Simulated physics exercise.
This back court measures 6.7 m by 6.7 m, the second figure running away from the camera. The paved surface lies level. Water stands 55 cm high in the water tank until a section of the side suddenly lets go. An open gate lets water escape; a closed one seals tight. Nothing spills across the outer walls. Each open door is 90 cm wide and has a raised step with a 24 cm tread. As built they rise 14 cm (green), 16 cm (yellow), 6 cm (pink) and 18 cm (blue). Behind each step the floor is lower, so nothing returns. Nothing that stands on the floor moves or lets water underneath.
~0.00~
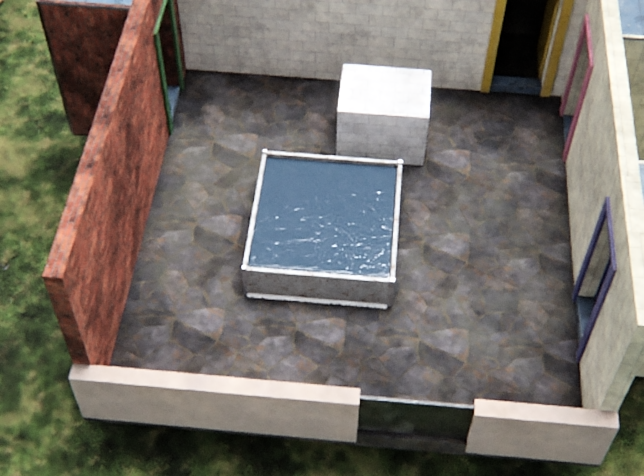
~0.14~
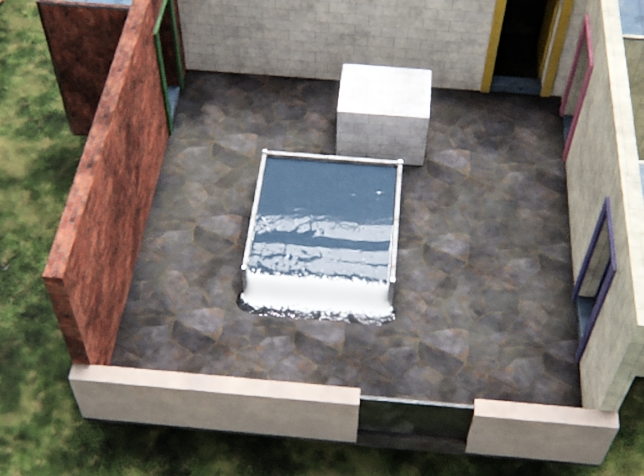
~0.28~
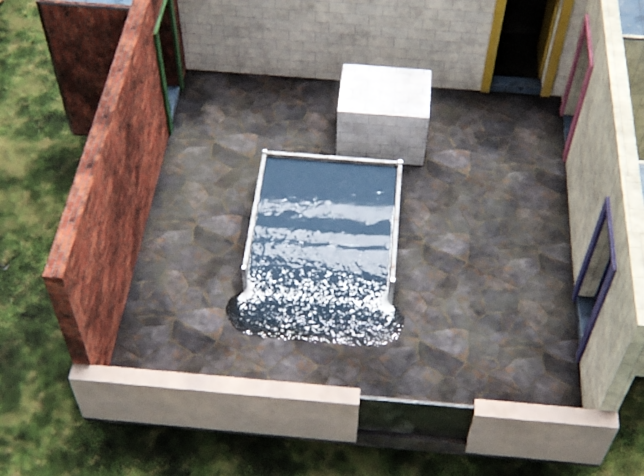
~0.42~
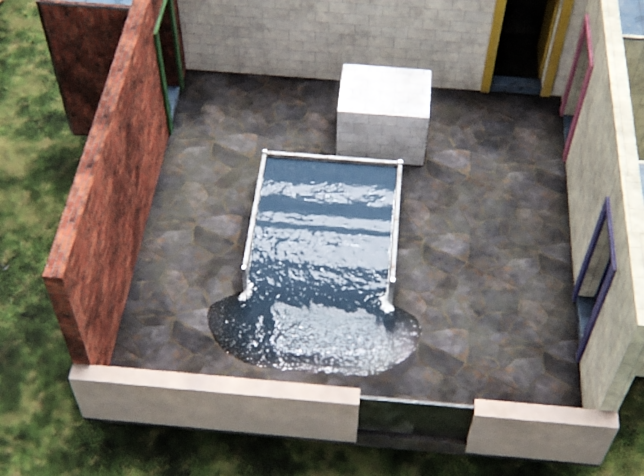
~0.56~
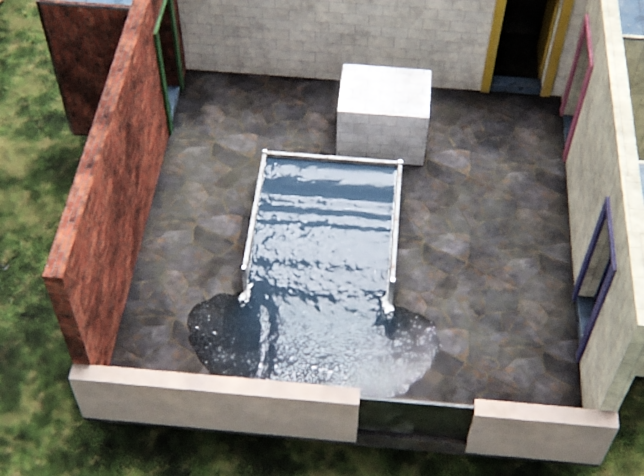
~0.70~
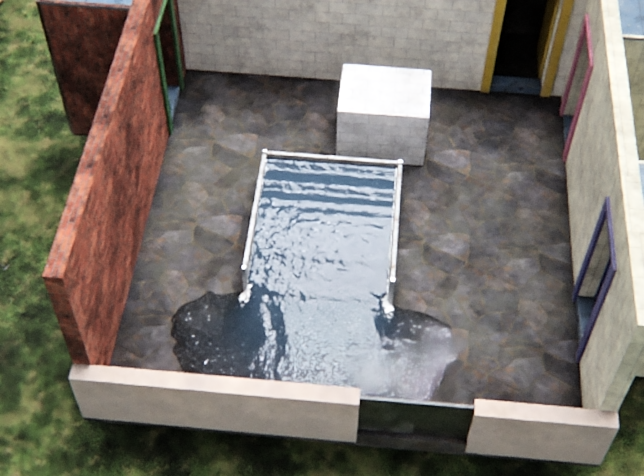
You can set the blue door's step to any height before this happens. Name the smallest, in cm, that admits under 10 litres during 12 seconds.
It would have to be roughly 12 cm high.
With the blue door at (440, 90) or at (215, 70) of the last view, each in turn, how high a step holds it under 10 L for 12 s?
About 9.5 and 12.0 cm.
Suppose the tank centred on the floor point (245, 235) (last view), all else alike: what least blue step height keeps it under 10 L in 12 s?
About 13.5 cm.
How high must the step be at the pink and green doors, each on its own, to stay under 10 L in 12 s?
About 8.5 cm at pink and 8.5 cm at green.
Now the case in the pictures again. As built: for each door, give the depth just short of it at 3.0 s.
In cm: Green 0, yellow 0, pink 0, blue 13.
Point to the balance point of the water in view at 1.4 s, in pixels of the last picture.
Around (317, 288).
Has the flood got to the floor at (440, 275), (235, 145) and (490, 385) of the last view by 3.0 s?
In turn: Still dry, dry, under water.
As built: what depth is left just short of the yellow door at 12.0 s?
Some 8.5 cm.
After 1.4 s water covers 20 % of the floor, deepest (38 cm) near (294, 413); it has not reached the blue door.
After 3.0 s water covers 35 % of the floor, deepest (36 cm) near (102, 395); 13 cm at the blue door, 0 litres in over its 18 cm step.
After 12.0 s water covers 100 % of the floor, deepest (12 cm) near (324, 179); 5 cm at the blue door, 0 litres in over its 18 cm step.
At the blue door as built, the water arrived by 2.7 s and peaked near 16 cm at 3.6 s.
Run again over the same 12 s with other heights there, 15 litres in over 11 cm, 3 litres over 14.5 cm. The limit of 10 litres is kept from about 12 cm up.
